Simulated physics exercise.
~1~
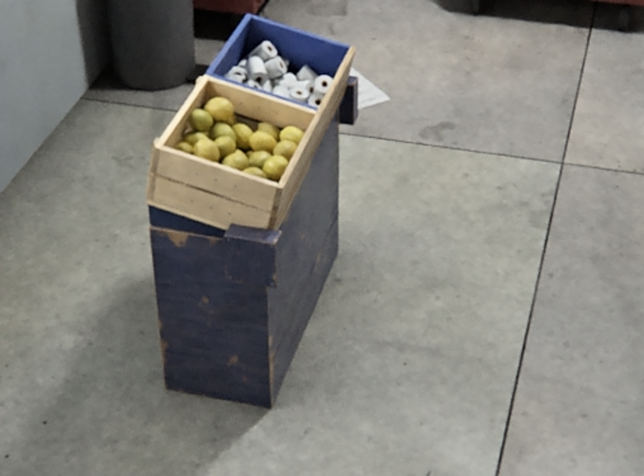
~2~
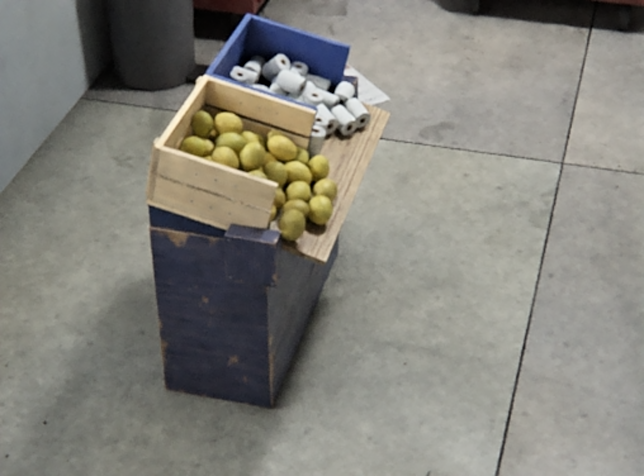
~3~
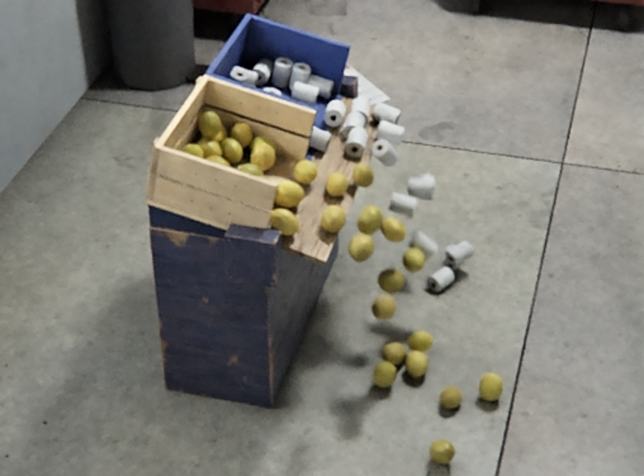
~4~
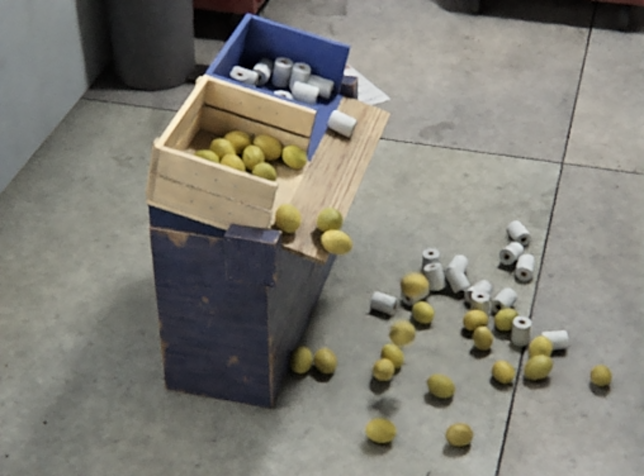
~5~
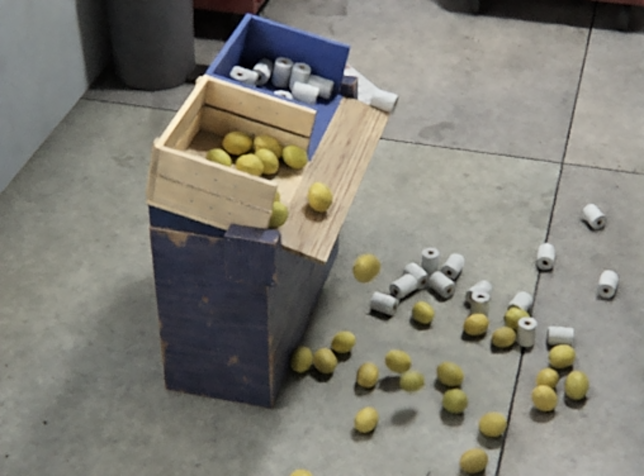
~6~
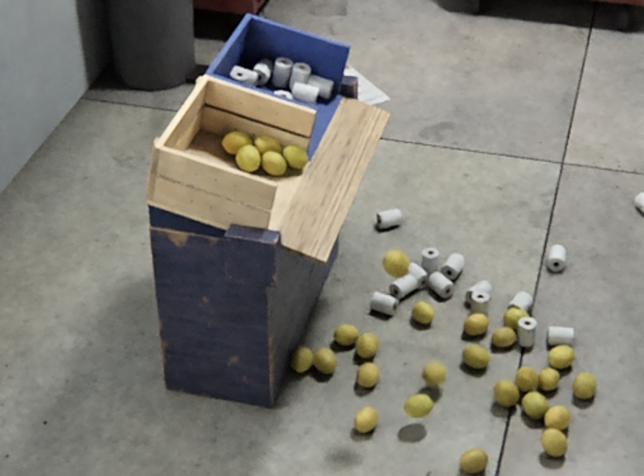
A wooden flap along the right side of two open bins, one blue and one of pale wood, tips down to the right on top of a dark blue stand. White paper rolls from the blue bin and yellow-green lemons from the wooden one slide onto it. They spill over its edge and tumble to the concrete floor, scattering to the right. The flow thins to a few stragglers, while fallen pieces roll farther out. At the end the flap is bare, most of the lemons have left the wooden bin, and several rolls remain in the blue one.
